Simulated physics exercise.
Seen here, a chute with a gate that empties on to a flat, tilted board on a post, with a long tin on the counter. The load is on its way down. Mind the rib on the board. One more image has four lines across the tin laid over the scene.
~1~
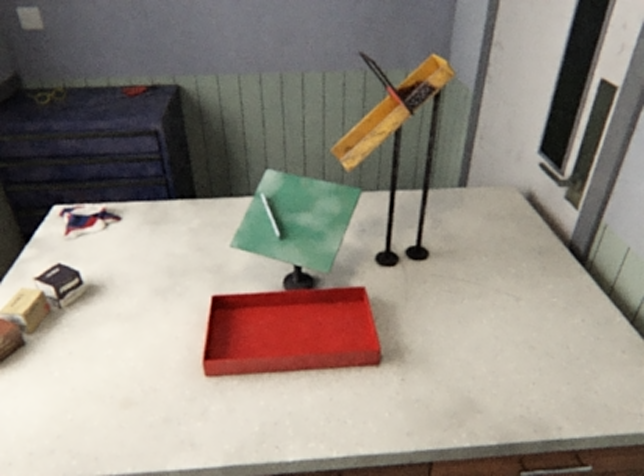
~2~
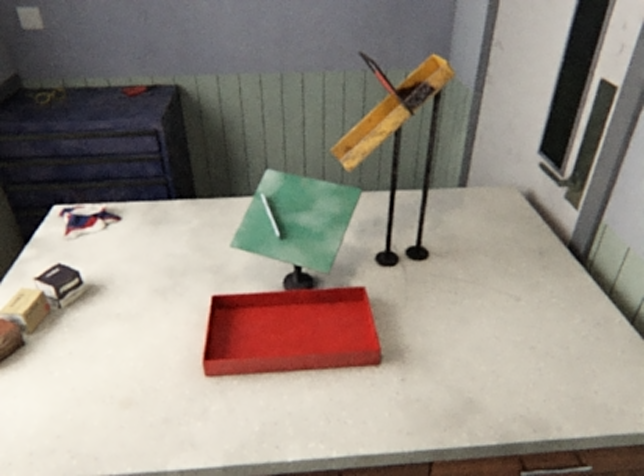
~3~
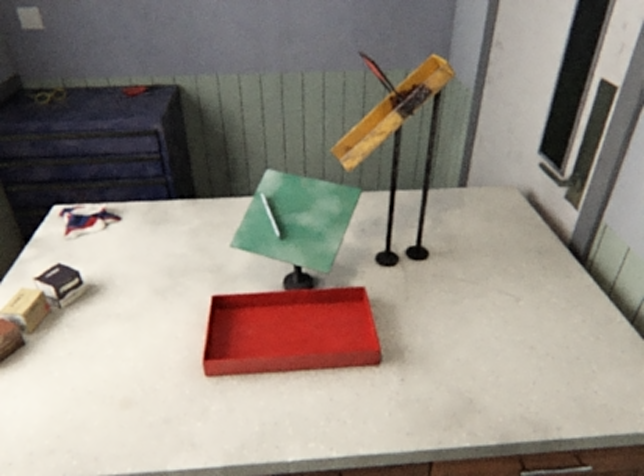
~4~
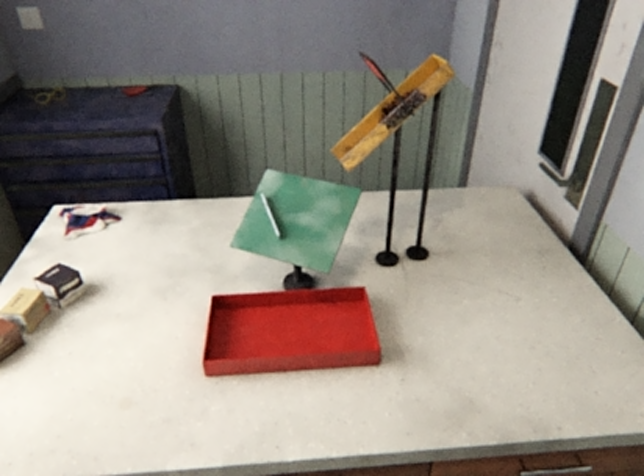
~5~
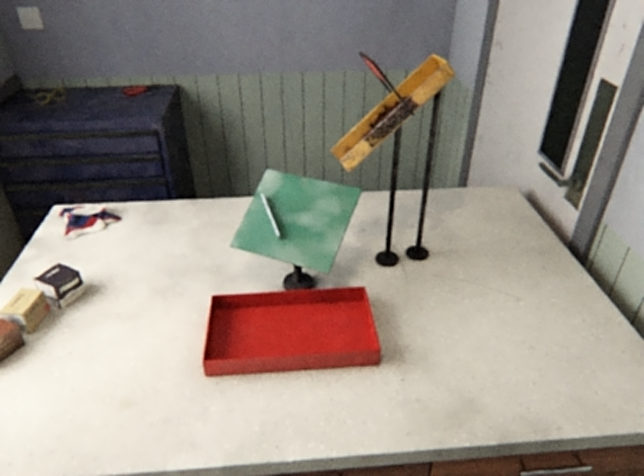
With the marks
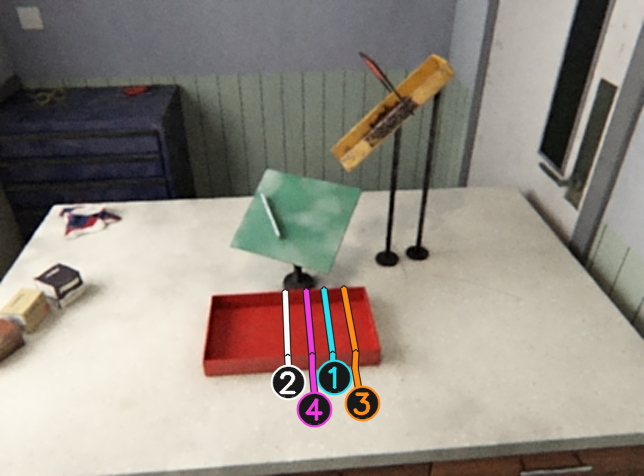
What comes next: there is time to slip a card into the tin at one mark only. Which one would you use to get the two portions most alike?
Take 2.
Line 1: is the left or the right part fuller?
Left.
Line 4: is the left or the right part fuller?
The left side.
On the marked copy, line 1 crosses the front rim at (332, 353); line 2 crosses the front rim at (287, 356); line 3 crosses the front rim at (355, 351); line 4 crosses the front rim at (312, 354).
For line 1, of what is caught, all on the left of the divider, none on the right.
For line 2, of what is caught, about two thirds on the left of the divider, about a third on the right.
For line 3, of what is caught, all on the left of the divider, none on the right.
For line 4, of what is caught, nearly all on the left of the divider, a stray few on the right.
